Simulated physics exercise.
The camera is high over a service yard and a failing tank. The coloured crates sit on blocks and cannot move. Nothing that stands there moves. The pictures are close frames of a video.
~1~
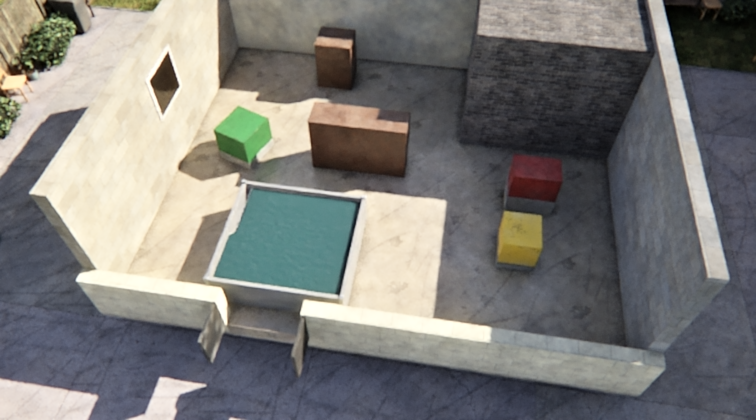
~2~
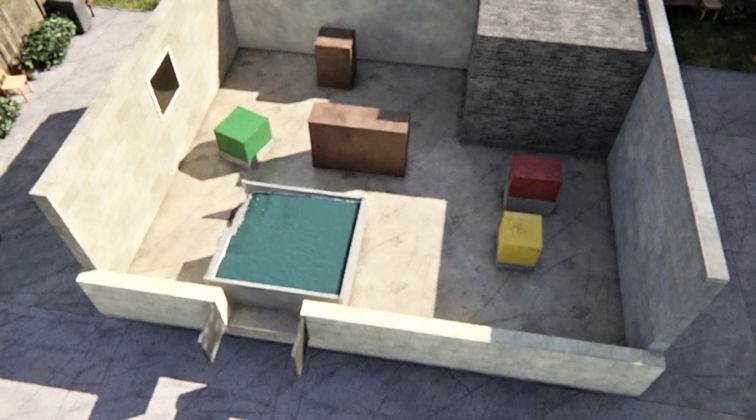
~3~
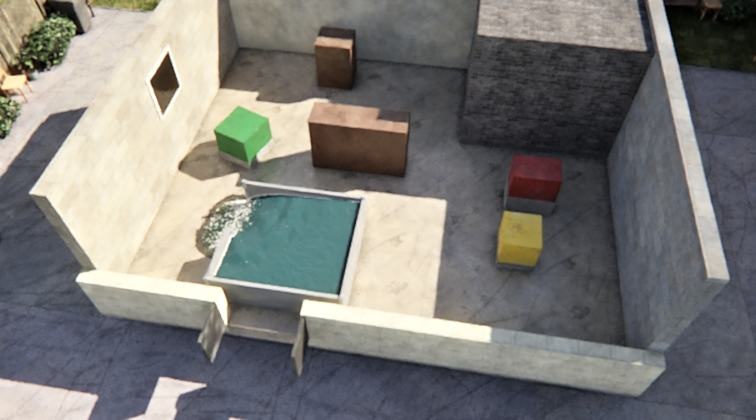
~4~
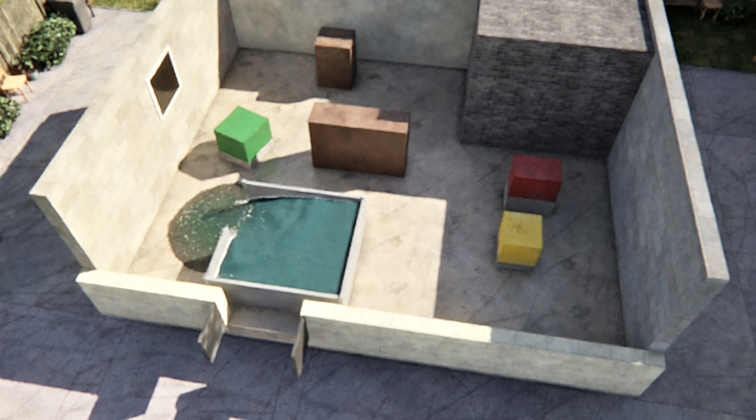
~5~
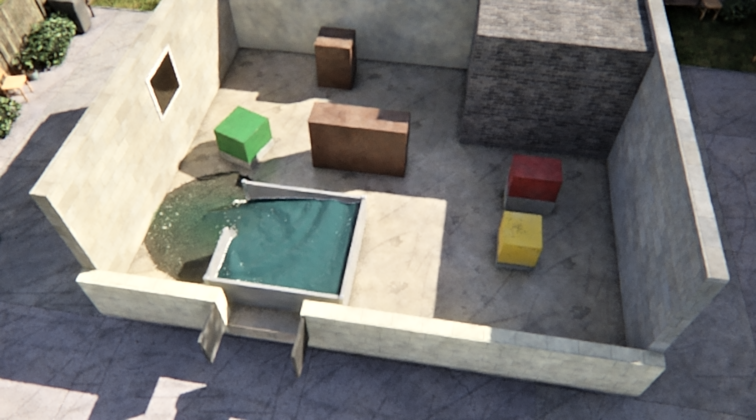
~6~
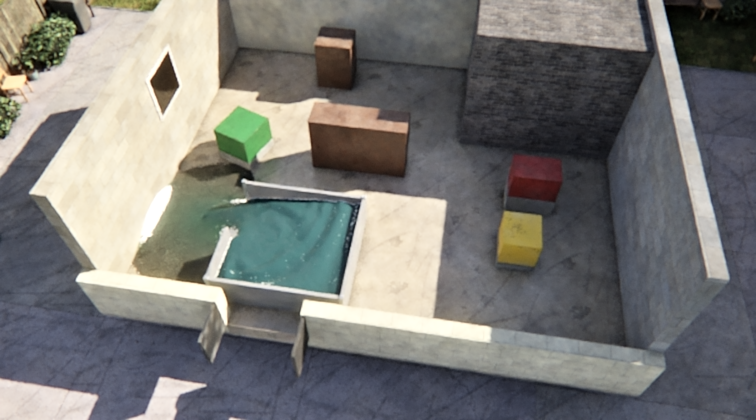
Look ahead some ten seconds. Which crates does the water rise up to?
The red crate escapes dry; the green crate escapes dry; the yellow crate escapes dry.
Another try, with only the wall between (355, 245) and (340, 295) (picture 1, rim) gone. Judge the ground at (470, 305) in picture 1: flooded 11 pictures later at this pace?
Answer: Under water.
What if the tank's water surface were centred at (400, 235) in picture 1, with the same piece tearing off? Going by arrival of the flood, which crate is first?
First comes the crate marked green.
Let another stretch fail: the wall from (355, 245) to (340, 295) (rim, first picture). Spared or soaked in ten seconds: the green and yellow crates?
One by one: Green remains dry; yellow is soaked.
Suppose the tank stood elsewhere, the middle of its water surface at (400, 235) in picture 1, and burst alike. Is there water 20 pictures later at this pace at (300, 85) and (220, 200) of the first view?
As listed: Awash, covered.
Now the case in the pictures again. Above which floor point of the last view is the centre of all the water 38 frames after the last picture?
I would point to (261, 183).
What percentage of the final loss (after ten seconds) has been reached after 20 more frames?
Near 15 in a hundred.
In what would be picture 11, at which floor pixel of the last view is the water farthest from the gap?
Around (202, 124).
A moment on, water covers 10 % of the floor; the red crate not reached, the green crate water round its plinth, the yellow crate not reached.
Next, water covers 20 % of the floor; the red crate not reached, the green crate water round its plinth, the yellow crate not reached.
Then, water covers 30 % of the floor; the red crate not reached, the green crate water round its plinth, the yellow crate not reached.
Later, water covers 40 % of the floor; the red crate not reached, the green crate water round its plinth, the yellow crate not reached.
In the end, water covers 65 % of the floor; the red crate stayed above the water, the green crate stayed above the water, the yellow crate stayed above the water.
